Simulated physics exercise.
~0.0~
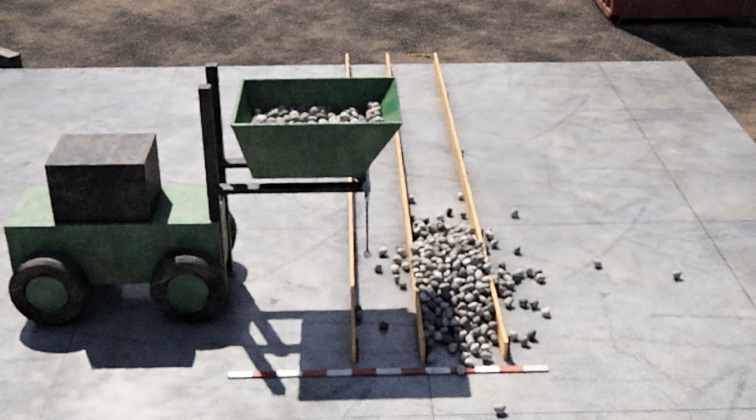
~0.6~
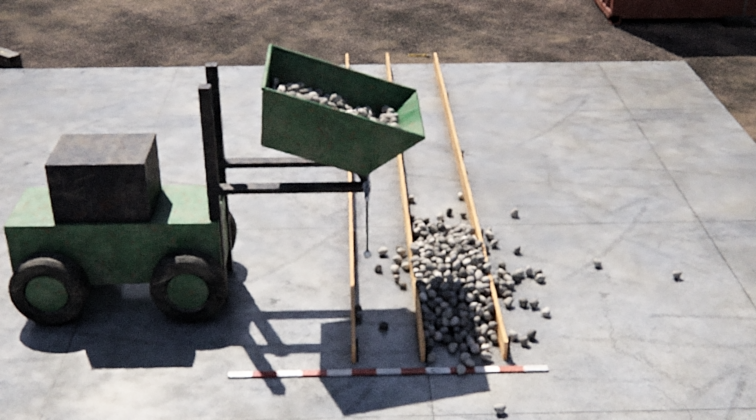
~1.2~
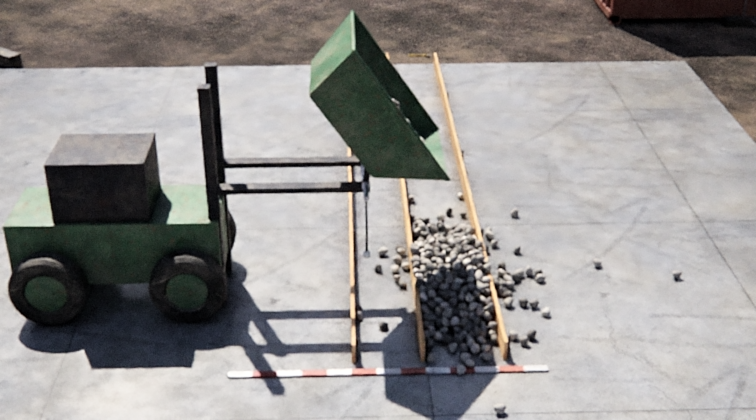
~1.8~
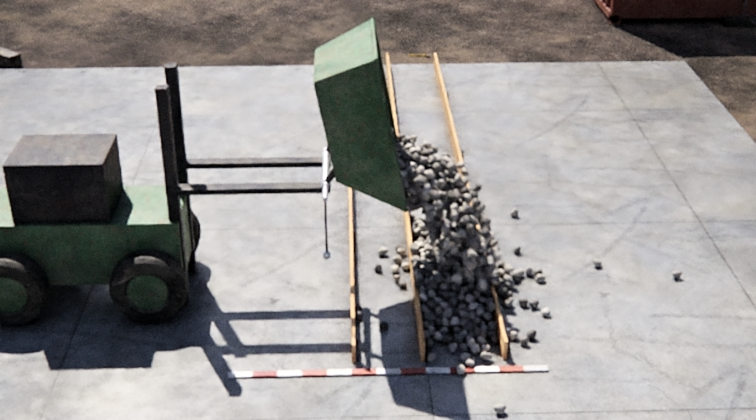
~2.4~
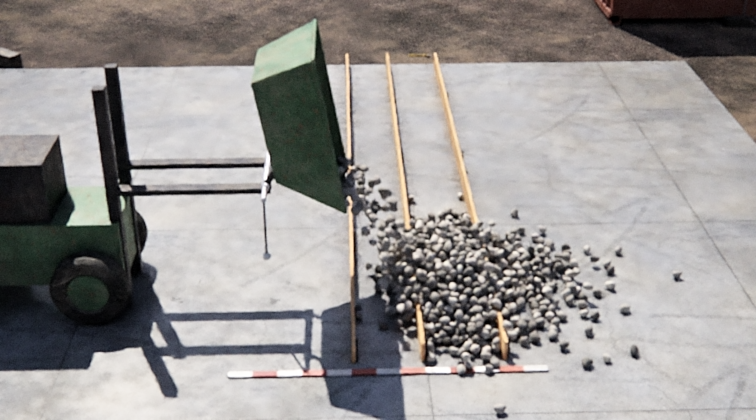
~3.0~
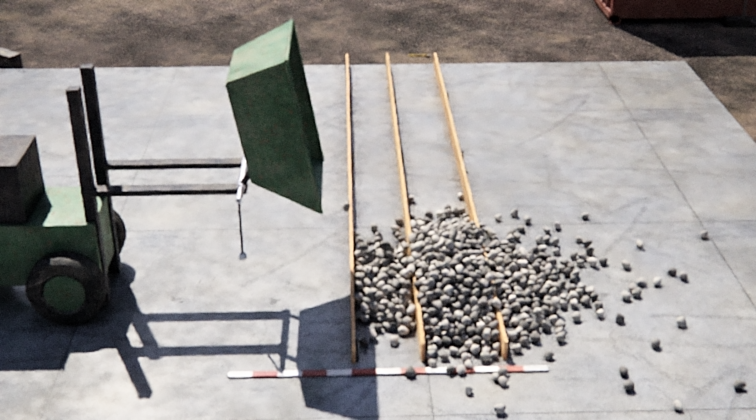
On a sunlit concrete slab, a green fork truck at the left holds a green skip of rounded stones high above three long wooden boards, with a heap of similar stones already lying around the two right-hand boards. The skip tips gradually to the right, its stones still held inside as it steepens. Once it is nearly upright, stones pour onto the old heap while the truck backs away to the left. The pile spreads over the boards in both directions. Finally the emptied skip hangs steeply tilted, and stones lie across both bays and scattered beyond the right-hand board.
